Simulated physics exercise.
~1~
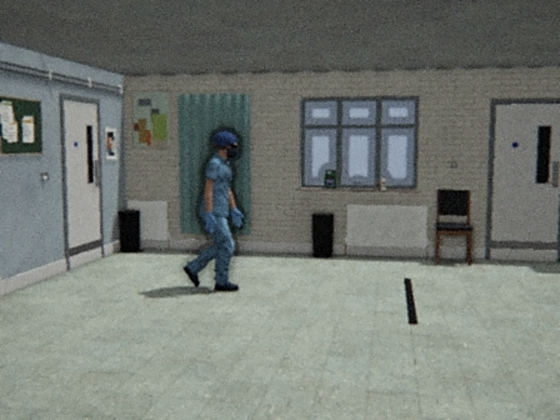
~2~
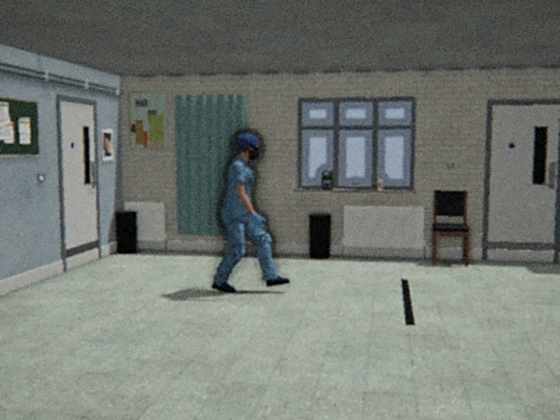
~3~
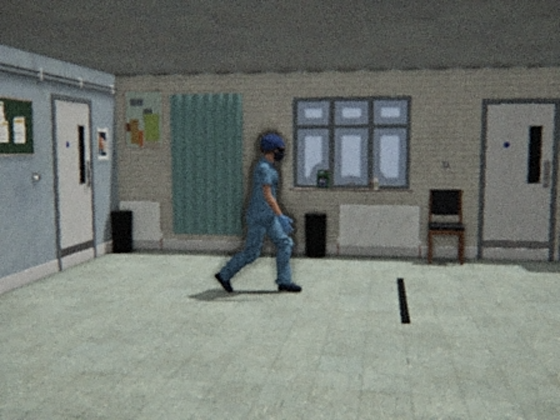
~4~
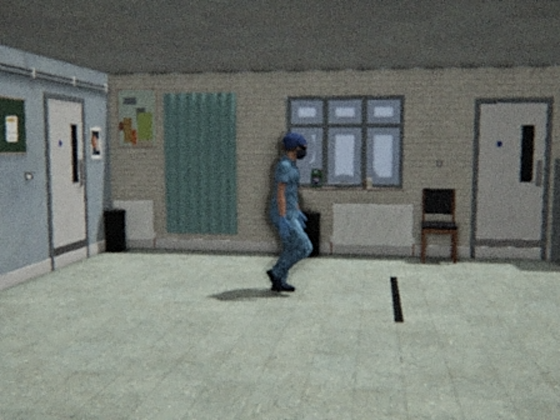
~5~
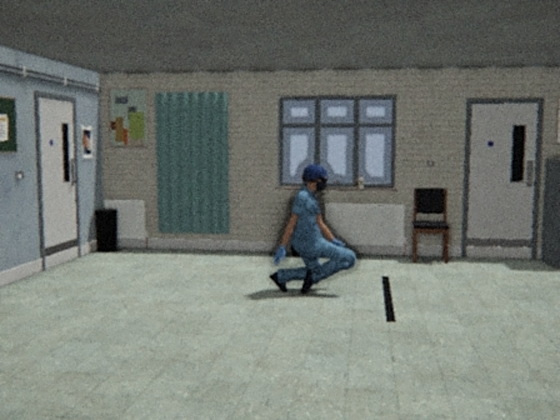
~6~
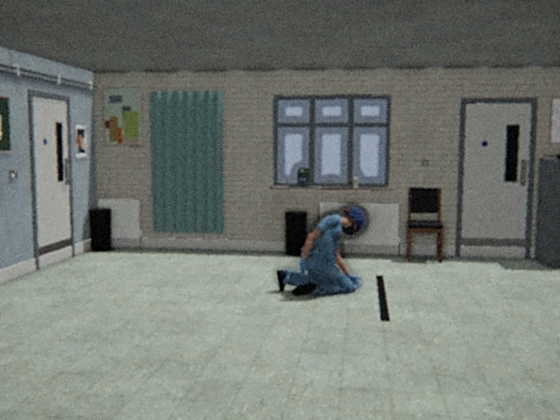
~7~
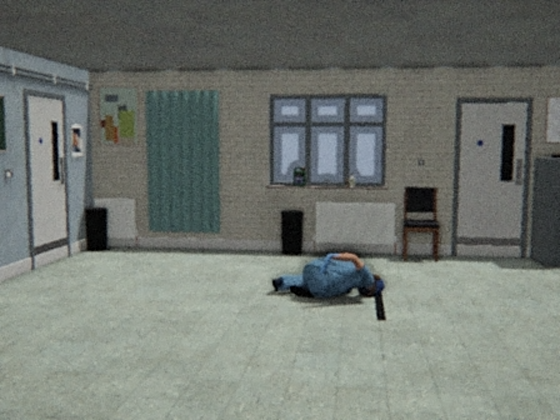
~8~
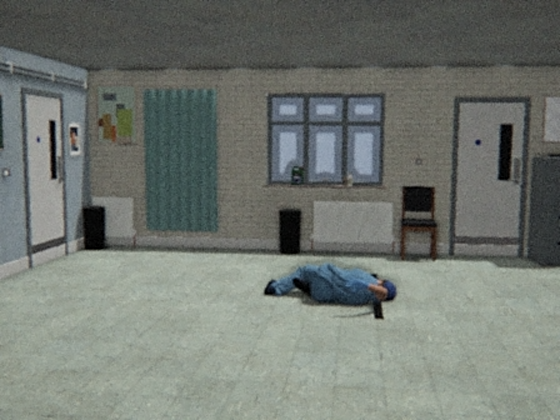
At the start, a person in blue scrubs, a blue cap and a dark face covering walks right across a pale tiled floor towards a black strip, in a room with a green curtain, a window and doors. The view pans slightly right as the walk continues. Suddenly the knees buckle and the person sinks down, one arm hanging back. The body folds forward onto the floor, head dropping and hands reaching down. Finally the person lies stretched out on the floor, chest and hips short of the strip, with the head right beside it.
